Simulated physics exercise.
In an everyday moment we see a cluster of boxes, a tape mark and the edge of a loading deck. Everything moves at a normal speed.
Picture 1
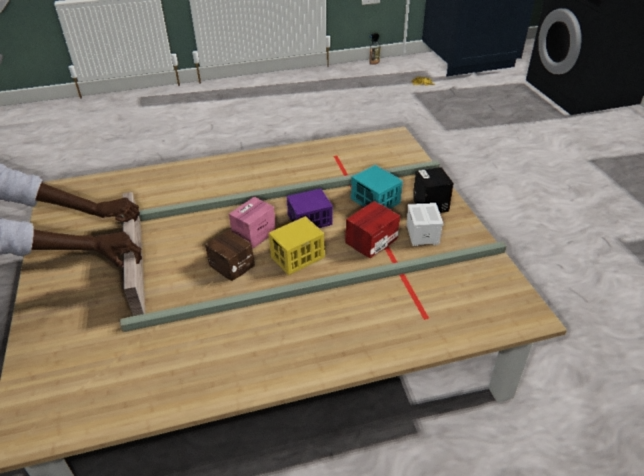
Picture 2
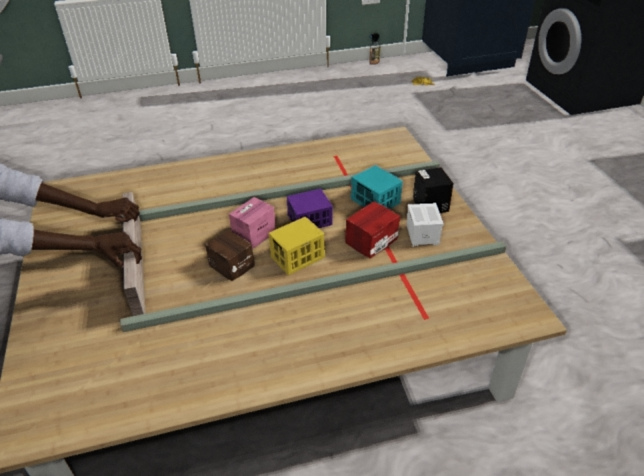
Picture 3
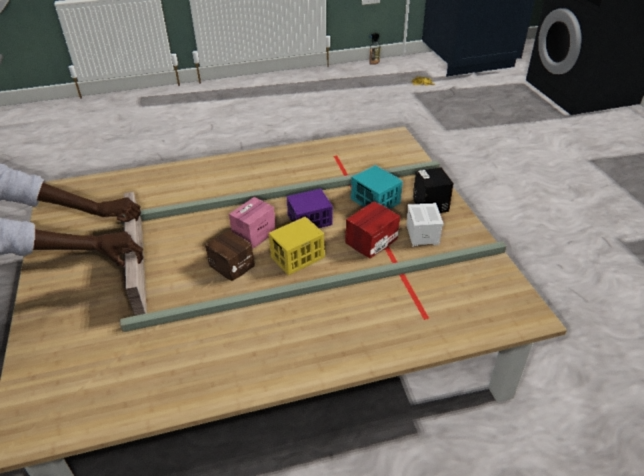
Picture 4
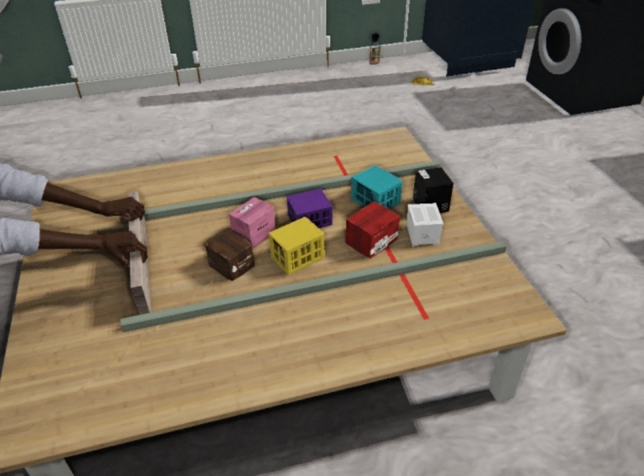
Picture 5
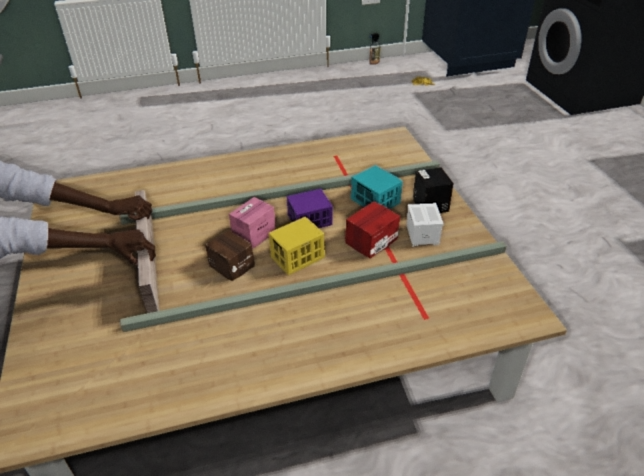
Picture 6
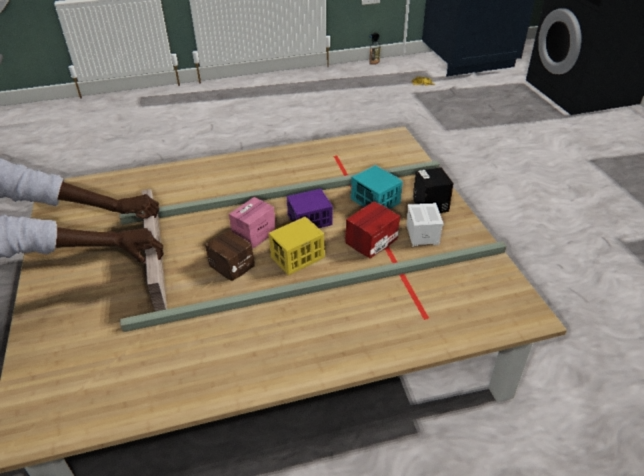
At the start, two hands grip a plank at the left of a wooden table, with a cluster of colourful boxes between two rails and a red tape line to the right. The hands then slide the plank slightly rightward toward the boxes, which all stay still.
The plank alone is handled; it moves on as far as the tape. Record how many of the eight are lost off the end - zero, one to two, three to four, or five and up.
One or a pair drop.
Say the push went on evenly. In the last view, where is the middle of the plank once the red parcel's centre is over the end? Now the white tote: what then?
Middle: Roughly (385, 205); roughly (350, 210).
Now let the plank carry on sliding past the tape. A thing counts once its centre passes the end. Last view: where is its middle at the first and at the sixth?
Pixels, in order: Around (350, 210), around (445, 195).
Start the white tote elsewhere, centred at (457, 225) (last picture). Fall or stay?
In that case it ends up off.
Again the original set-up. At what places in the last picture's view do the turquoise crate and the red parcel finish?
Turquoise crate: (433, 175); red parcel: (470, 214).
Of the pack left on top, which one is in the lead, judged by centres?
That is the red parcel.
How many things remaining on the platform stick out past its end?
It's 2.
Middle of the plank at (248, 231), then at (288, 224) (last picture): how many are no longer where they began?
By then 3, and 6.
A little later, none off yet; black parcel at rest near (432, 191); white tote at rest near (424, 225); turquoise crate at rest near (376, 190).
When it is over, the number that fall off is one or two; down, white tote.
